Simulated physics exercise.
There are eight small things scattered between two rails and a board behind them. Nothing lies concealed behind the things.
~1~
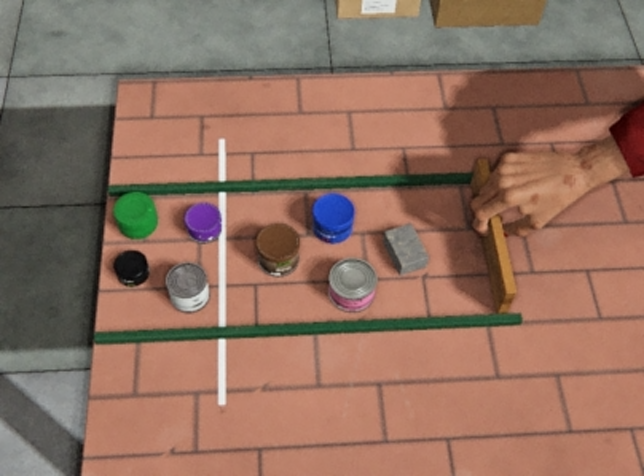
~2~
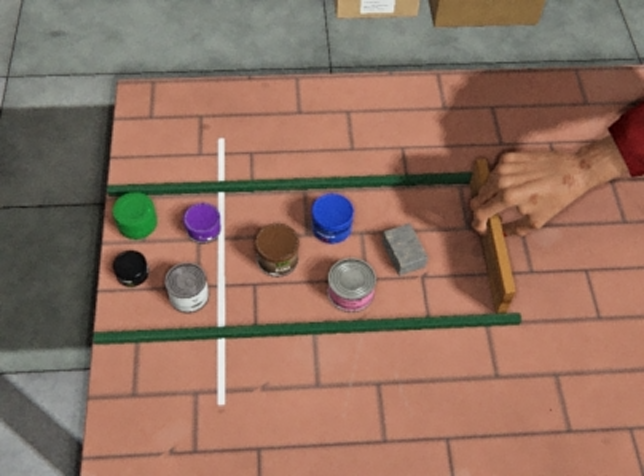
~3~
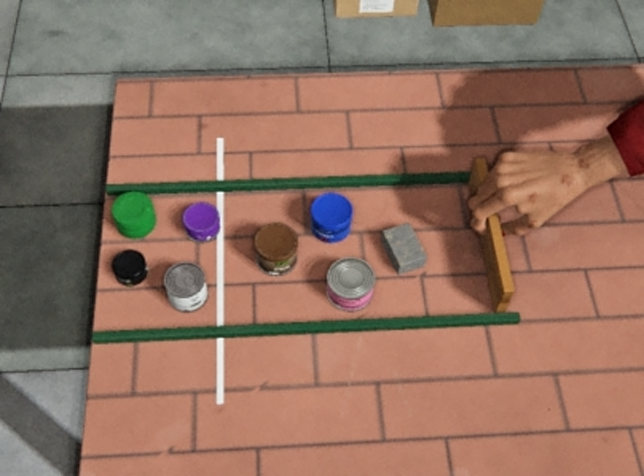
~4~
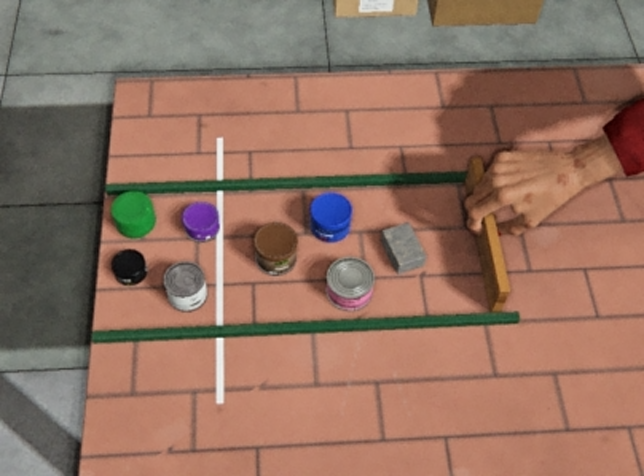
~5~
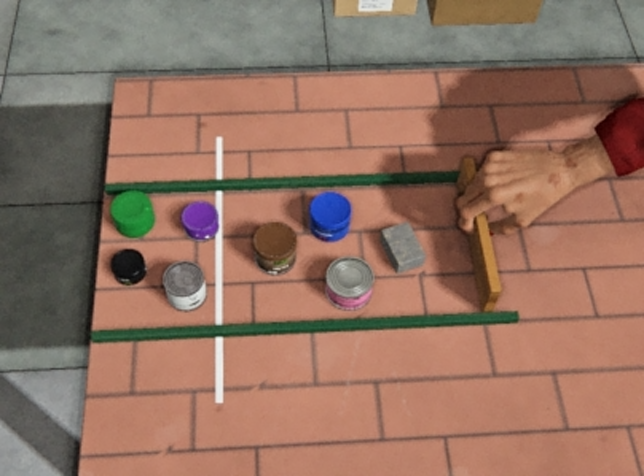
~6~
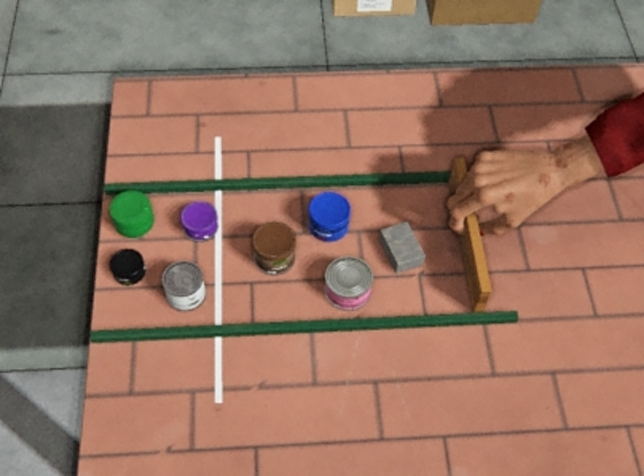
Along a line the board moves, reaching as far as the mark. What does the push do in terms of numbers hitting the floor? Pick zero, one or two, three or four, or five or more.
It sends zero to the floor.
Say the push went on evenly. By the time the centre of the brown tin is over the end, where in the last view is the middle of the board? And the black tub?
Around (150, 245), then around (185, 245).
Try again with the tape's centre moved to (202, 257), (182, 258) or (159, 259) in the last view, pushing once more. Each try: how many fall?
Try 1: 0; try 2: 2; try 3: 3.
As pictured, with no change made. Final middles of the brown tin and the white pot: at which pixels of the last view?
First: About (165, 254); second: About (150, 289).
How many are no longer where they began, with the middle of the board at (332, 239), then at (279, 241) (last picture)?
The first number is 3, the next one 4.
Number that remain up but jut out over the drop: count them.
Number: 0.
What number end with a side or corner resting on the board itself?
It touches 3.
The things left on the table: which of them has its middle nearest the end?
Green lid.
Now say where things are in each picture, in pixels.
Black tub (132, 269); green lid (136, 216); white pot (188, 288); board (492, 235); tape (222, 258), in the first picture.
Green lid (135, 216); grey block (405, 250), in the second picture.
White pot (187, 287); blue tub (331, 218), in the third picture.
Black tub (130, 268); board (486, 234), in the fourth picture.
Green lid (133, 214); brown tin (275, 249), in the fifth picture.
Black tub (128, 267); green lid (132, 214); white pot (185, 286); board (468, 234); tape (218, 256), in the sixth picture.
Soon after, none off yet; black tub at rest near (128, 267); green lid at rest near (132, 214); white pot at rest near (185, 286).
At rest, the number that fall off is zero.
